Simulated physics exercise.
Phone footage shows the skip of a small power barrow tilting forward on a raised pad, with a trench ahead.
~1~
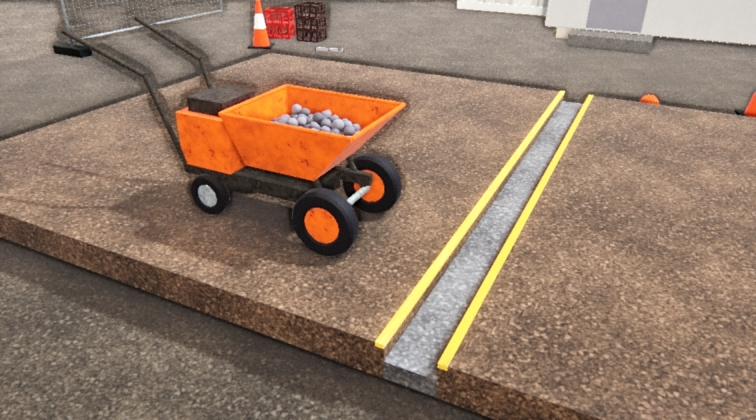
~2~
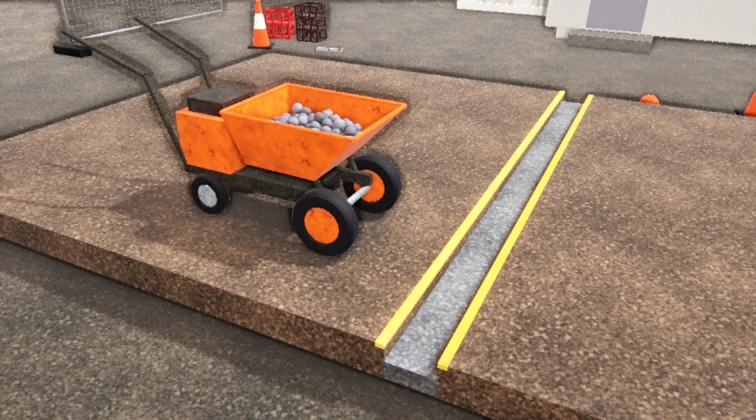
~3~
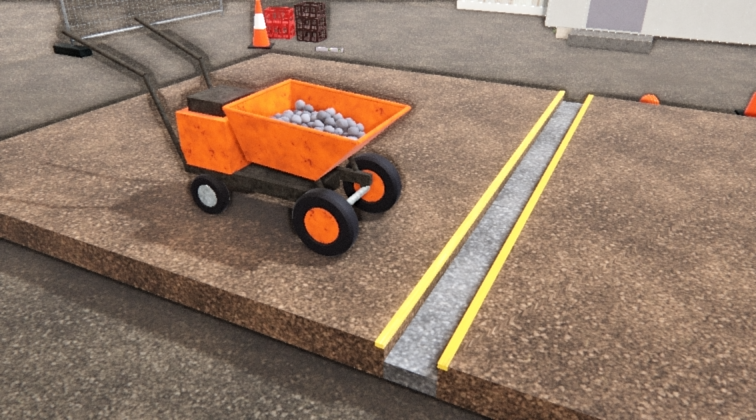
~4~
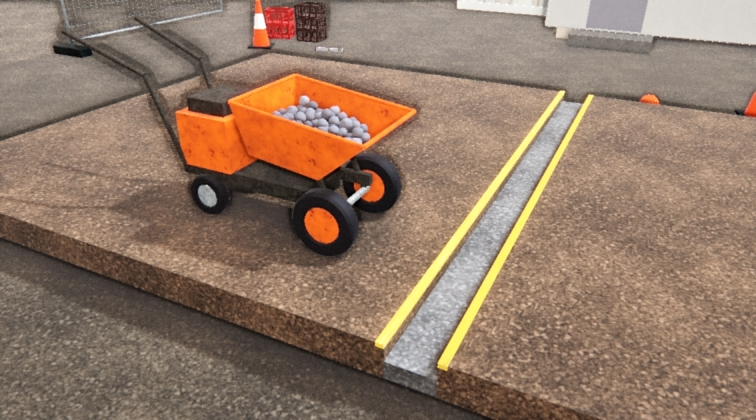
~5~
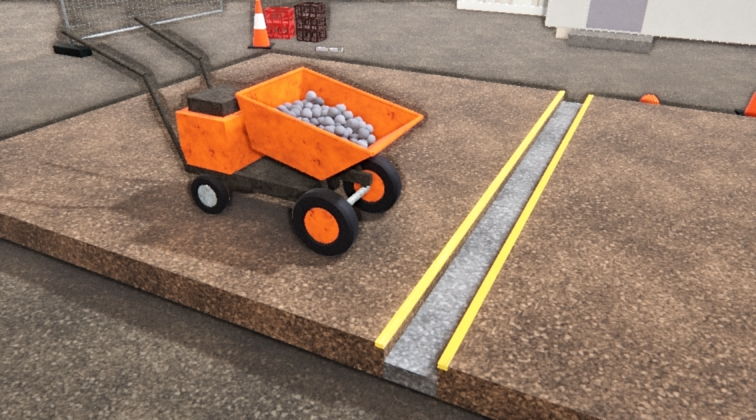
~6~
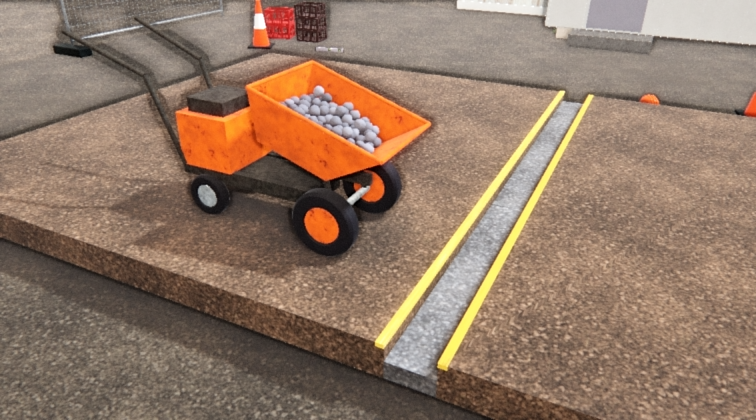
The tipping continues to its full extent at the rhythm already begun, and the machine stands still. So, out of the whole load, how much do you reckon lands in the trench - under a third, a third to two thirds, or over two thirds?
I reckon over two thirds of it lands there.
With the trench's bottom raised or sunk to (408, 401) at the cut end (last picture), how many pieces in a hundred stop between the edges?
Something close to 100 per cent.
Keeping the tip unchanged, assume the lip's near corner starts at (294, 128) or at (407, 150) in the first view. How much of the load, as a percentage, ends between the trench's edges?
The first gives close to 20 per cent and the second 10 per cent.
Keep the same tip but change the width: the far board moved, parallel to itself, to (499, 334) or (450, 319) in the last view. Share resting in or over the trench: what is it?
The first try comes out at 100 percent and the second at 60 percent.
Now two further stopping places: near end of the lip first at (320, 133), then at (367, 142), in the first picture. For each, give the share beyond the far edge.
Position 1 near 0 %, position 2 near 20 %.
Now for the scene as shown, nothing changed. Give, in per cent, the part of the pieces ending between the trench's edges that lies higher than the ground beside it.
My estimate would be close to 30 per cent.
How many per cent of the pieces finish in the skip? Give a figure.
About 0 %.
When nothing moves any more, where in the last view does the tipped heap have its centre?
About (468, 266).
Soon after the last picture, skip tipped steeply; all in the skip.
A little later, skip tipped right over; about two thirds in the skip; a stray few short of the trench; about a quarter in or heaped over the trench; a stray few falling.
Later still, skip tipped right over; a stray few in the skip; a small part short of the trench; most in or heaped over the trench; a small part beyond it.
At rest, skip tipped right over; a stray few in the skip; a small part short of the trench; most in or heaped over the trench; a small part beyond it.
